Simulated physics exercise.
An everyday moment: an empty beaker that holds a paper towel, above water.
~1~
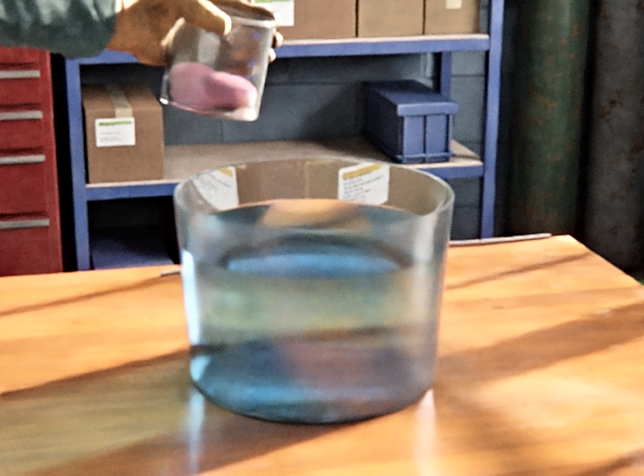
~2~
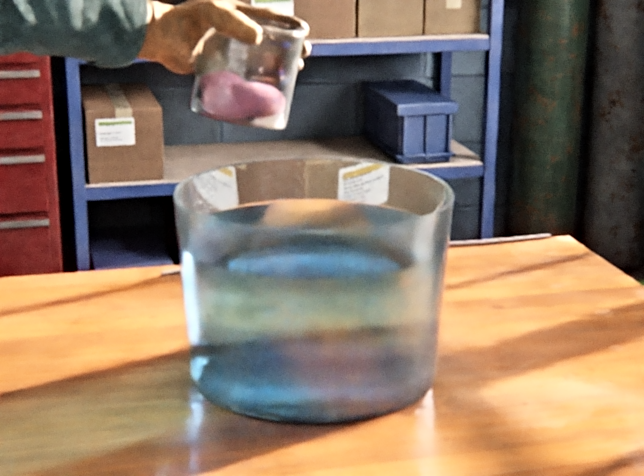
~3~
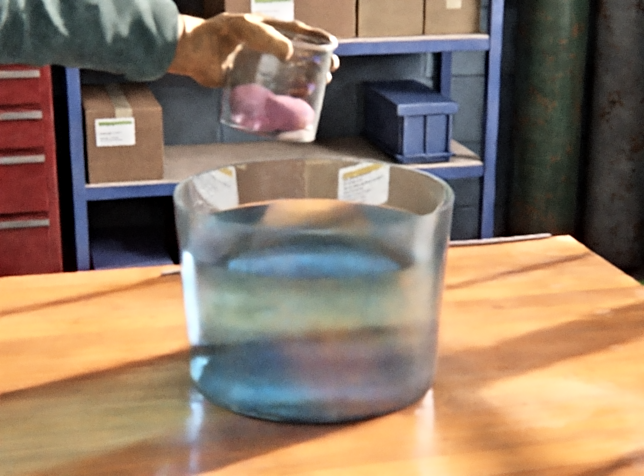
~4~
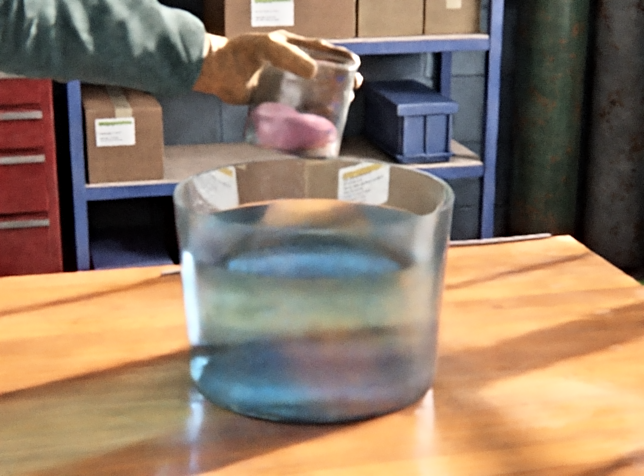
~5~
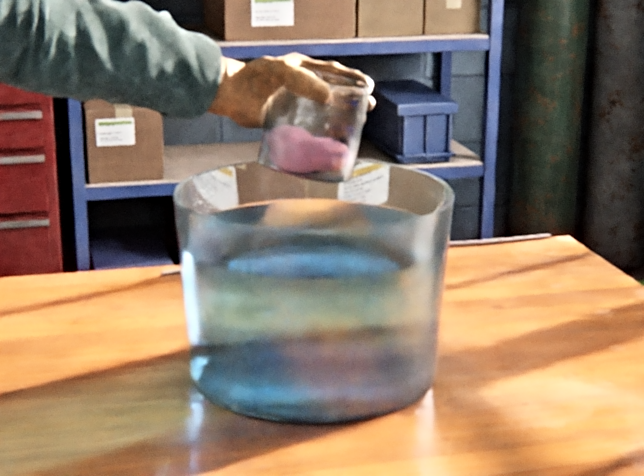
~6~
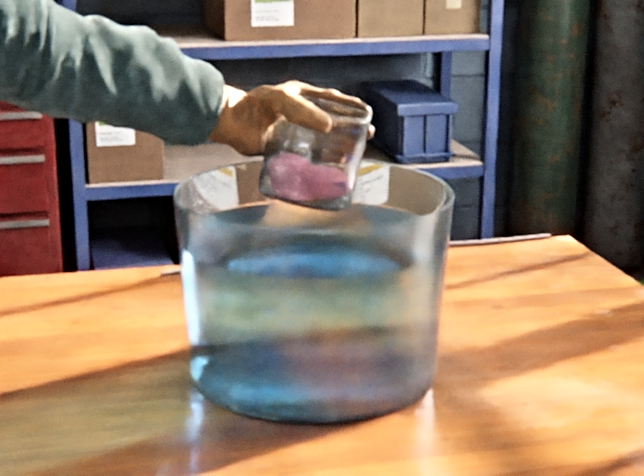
In a workshop with blue shelving and a red tool chest, a gloved hand holds a clear beaker with a crumpled pink paper towel inside, above and behind a large clear tub of water on a wooden table. The arm reaches in from the left, moving the beaker rightward and steadily lowering it, mouth up, until it is just over the water.
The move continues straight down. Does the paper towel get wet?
The paper towel ends up wet.
A moment on, the beaker enters the water.
Further on, water pours in as the air escapes.
When it is over, the beaker is under, flooded, and the paper towel is wet.
